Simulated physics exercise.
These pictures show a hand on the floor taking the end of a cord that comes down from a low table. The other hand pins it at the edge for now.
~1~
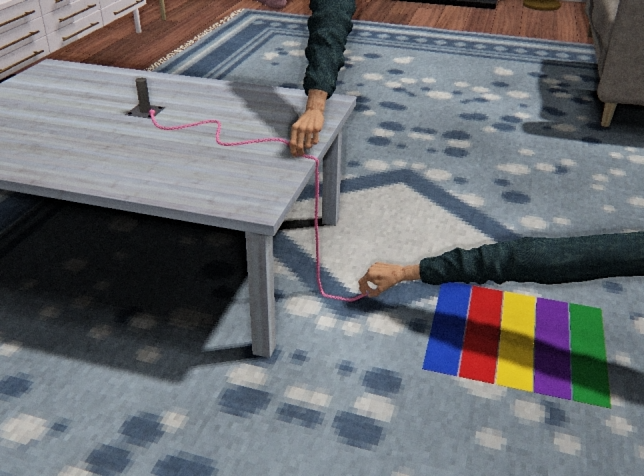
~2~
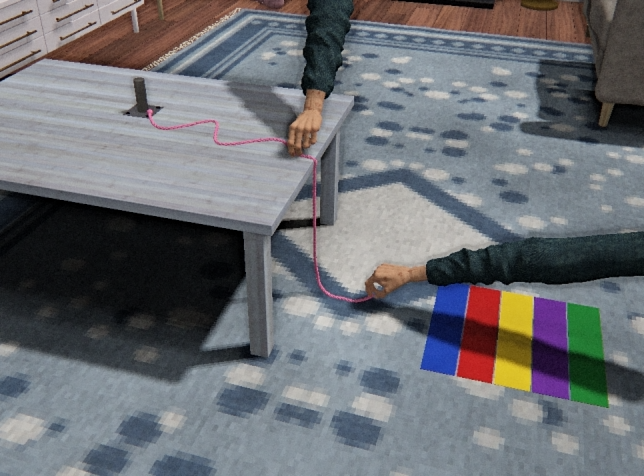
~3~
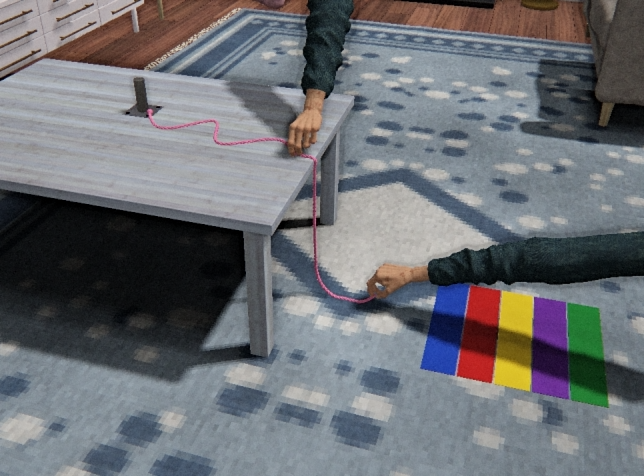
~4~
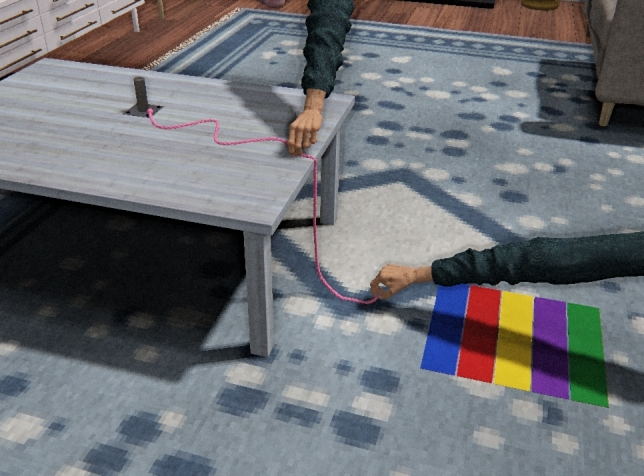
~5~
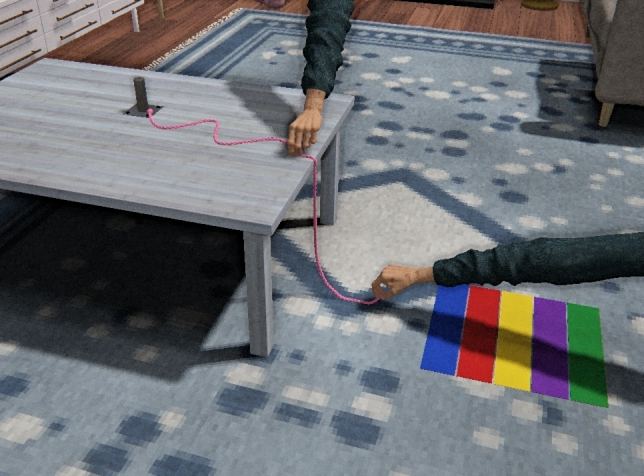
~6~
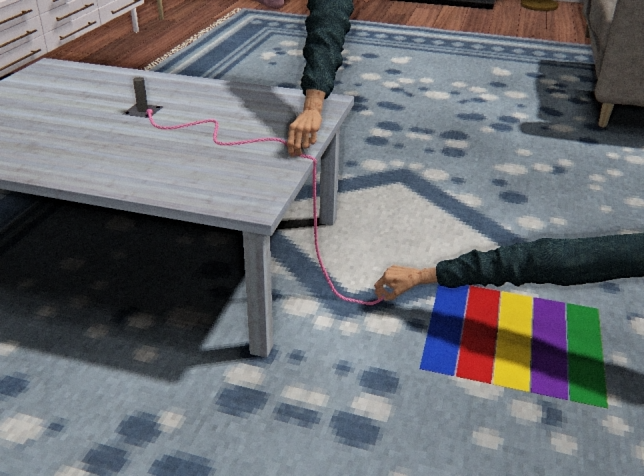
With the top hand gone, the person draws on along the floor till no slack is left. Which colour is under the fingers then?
The end stops over the purple strip.
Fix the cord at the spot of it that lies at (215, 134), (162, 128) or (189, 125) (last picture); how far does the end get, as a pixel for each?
Try by try, around (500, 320), (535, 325) and (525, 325).
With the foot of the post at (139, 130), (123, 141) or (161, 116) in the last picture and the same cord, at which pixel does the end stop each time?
Near (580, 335), (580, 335) and (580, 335).
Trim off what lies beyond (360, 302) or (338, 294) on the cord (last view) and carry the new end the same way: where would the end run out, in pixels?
The places are (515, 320) and (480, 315).
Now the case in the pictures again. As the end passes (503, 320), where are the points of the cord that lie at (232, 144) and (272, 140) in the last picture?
Near (289, 148) and (321, 165).
Soon after, end near (502, 320); over yellow.
After that, end near (536, 326); over purple.
At the stop, end near (554, 329); over purple. It gets as far as the purple strip.
